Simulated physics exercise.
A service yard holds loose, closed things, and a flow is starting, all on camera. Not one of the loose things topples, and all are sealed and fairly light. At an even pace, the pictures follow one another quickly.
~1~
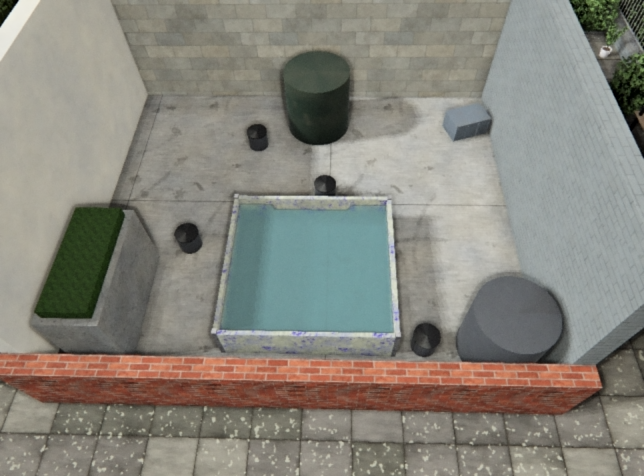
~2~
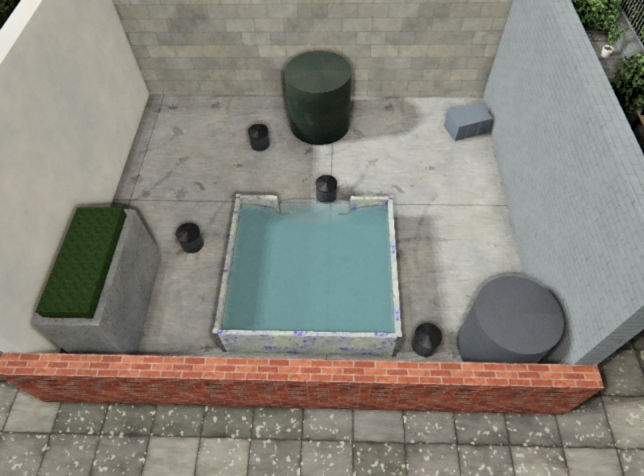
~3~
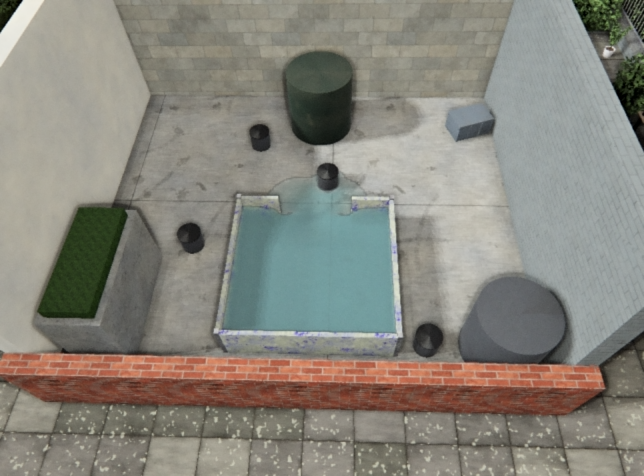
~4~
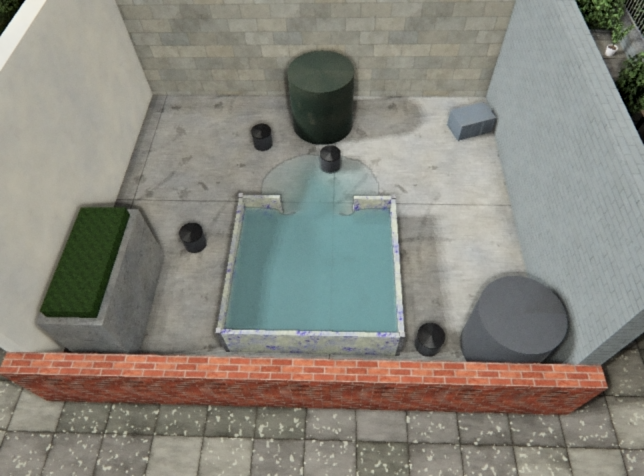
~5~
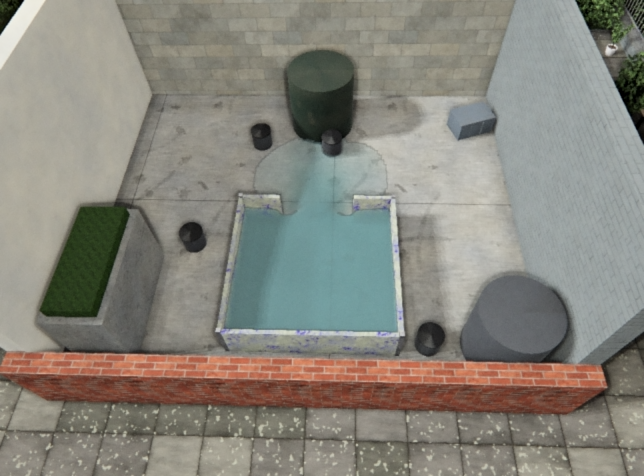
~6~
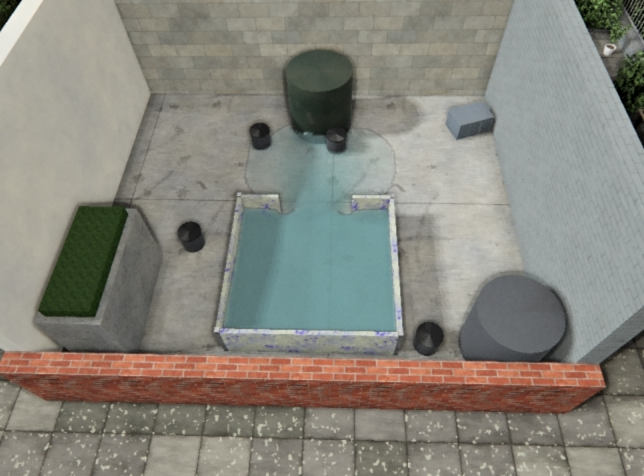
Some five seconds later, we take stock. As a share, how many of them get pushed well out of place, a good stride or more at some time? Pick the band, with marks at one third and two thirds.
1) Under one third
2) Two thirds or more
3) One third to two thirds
One third to two thirds.
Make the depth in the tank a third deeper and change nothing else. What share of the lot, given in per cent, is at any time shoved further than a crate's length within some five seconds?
Around 80 in a hundred.
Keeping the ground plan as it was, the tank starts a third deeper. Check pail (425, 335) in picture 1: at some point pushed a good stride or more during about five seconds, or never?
Best estimate: Not the full distance.
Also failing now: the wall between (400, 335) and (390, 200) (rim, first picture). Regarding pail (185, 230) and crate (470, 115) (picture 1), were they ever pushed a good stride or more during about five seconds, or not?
Fell short, went past that.
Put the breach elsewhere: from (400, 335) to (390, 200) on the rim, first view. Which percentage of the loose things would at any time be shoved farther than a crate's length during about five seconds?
Roughly 20 %.
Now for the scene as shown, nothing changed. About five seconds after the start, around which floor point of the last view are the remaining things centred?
Centre of the remaining clutter: Around (344, 265).
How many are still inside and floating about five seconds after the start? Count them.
In total, 2.
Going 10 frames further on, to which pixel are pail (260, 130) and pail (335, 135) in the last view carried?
Near pixel (163, 85) and pixel (483, 90).
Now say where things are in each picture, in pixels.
The first frame shows a pail at (325, 183) rests on the ground; a pail at (427, 335) rests on the ground; 0 of 5 have shifted.
The second frame shows a pail at (326, 183) rests on the ground; a pail at (428, 335) rests on the ground; 0 of 5 have shifted.
The third frame shows a pail at (328, 171), on the bottom, close to its start; a pail at (429, 336) rests on the ground; 1 of 5 have shifted.
The fourth frame shows a pail at (330, 153), on the bottom, a stride from its start; a pail at (431, 335), on the bottom; 1 of 5 have shifted.
The fifth frame shows a pail at (332, 137), on the bottom, a stride from its start; a pail at (431, 335) rests on the ground; 1 of 5 have shifted.
The sixth frame shows a pail at (337, 134) floats, a stride from its start; a pail at (430, 334), on the bottom; 1 of 5 have shifted.
A moment on, 1 of 5 are well off their spots; 1 afloat.
Next, 2 of 5 are well off their spots; 2 afloat.
Later, 3 of 5 are well off their spots; 3 afloat.
In the end, 3 of 5 are well off their spots, and 3 have been at some point; 2 afloat.
